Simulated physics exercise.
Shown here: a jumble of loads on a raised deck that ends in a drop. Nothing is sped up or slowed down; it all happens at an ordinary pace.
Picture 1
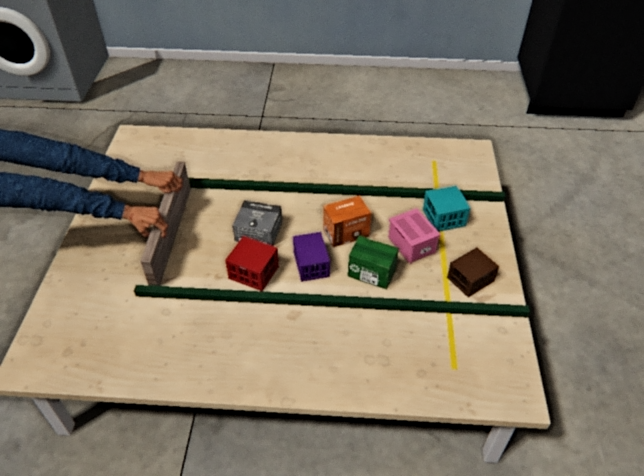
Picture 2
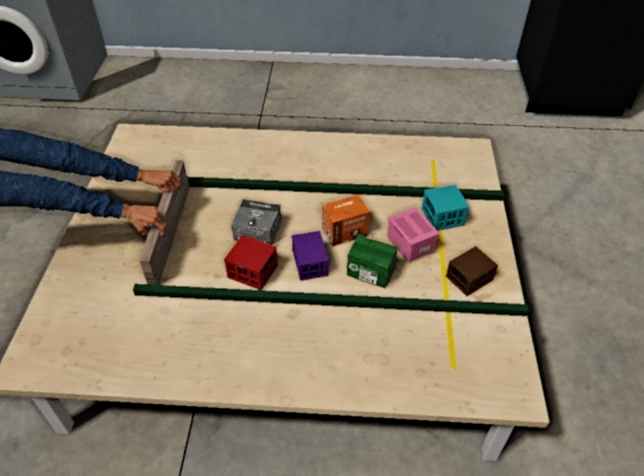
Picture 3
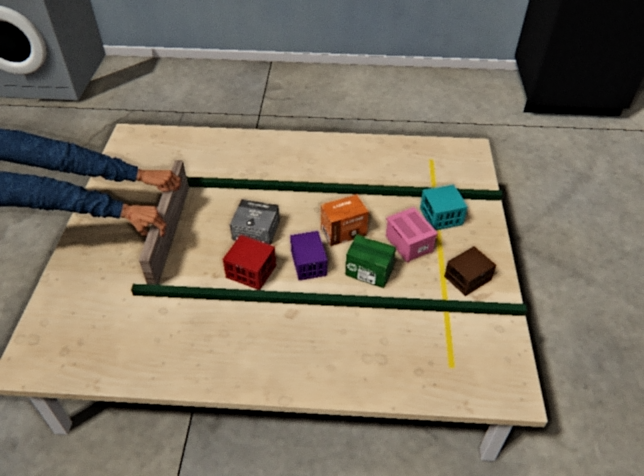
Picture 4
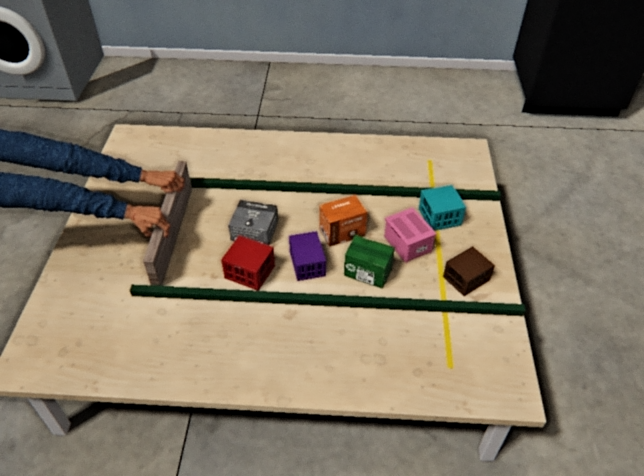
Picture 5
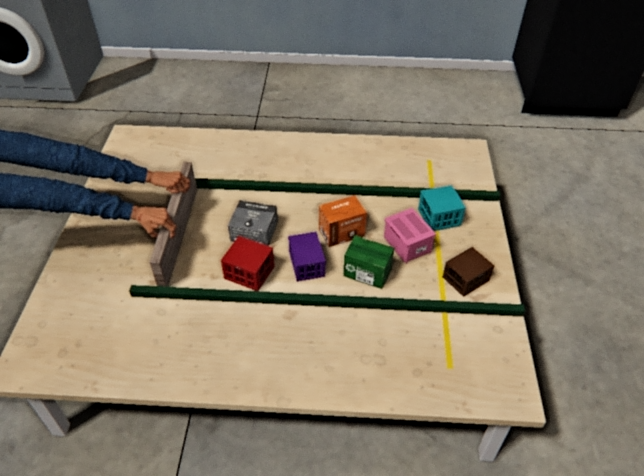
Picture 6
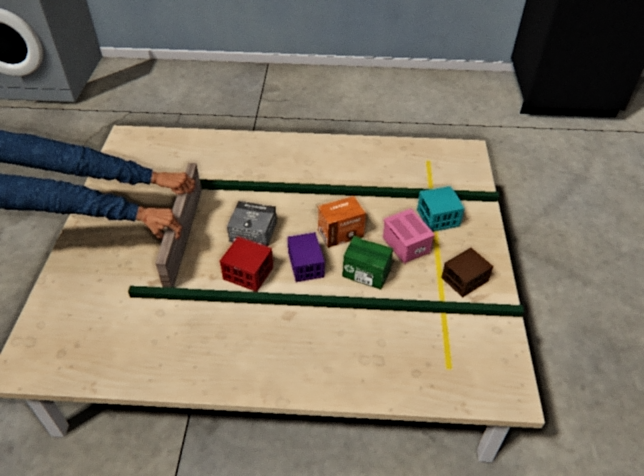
A pale wooden table stands on a grey concrete floor before a blue-grey wall, seen from above at an angle. Between two dark green rails sit grey, red, purple, orange, green, pink, turquoise and brown boxes and crates, the rightmost near a yellow line. Two blue-sleeved arms at left hold a plank upright and slide it slightly rightward, short of the boxes, while the view drifts very slightly.
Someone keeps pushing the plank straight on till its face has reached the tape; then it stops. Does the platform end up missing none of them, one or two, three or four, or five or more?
The number sent down is middling, three or four.
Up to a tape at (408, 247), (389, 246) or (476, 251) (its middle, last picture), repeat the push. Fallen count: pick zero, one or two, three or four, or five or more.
Result per tape, in order - one to two / one to two / more than four.
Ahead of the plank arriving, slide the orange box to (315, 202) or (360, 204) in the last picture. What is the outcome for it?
Lab note - it rests there; then it rests there.
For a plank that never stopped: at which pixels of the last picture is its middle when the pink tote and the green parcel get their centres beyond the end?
For the pink tote at (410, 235), for the green parcel at (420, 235).
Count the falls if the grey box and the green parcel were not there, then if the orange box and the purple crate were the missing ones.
Counts - first: 1; second: 1.
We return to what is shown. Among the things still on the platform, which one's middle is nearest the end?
That's the orange box.
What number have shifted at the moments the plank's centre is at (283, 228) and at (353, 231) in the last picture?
Counts: 5, 8.
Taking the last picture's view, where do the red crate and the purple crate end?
Around (461, 270) and around (495, 266).
Early on, none off yet; brown crate at rest near (467, 272); turquoise crate at rest near (440, 209); pink tote at rest near (407, 236).
A while later, none off yet; brown crate travelled a little near (485, 273); turquoise crate travelled a little near (451, 209); pink tote travelled about its own width near (448, 241).
Finally, the number that fall off is three or four; lost, green parcel, pink tote and brown crate.
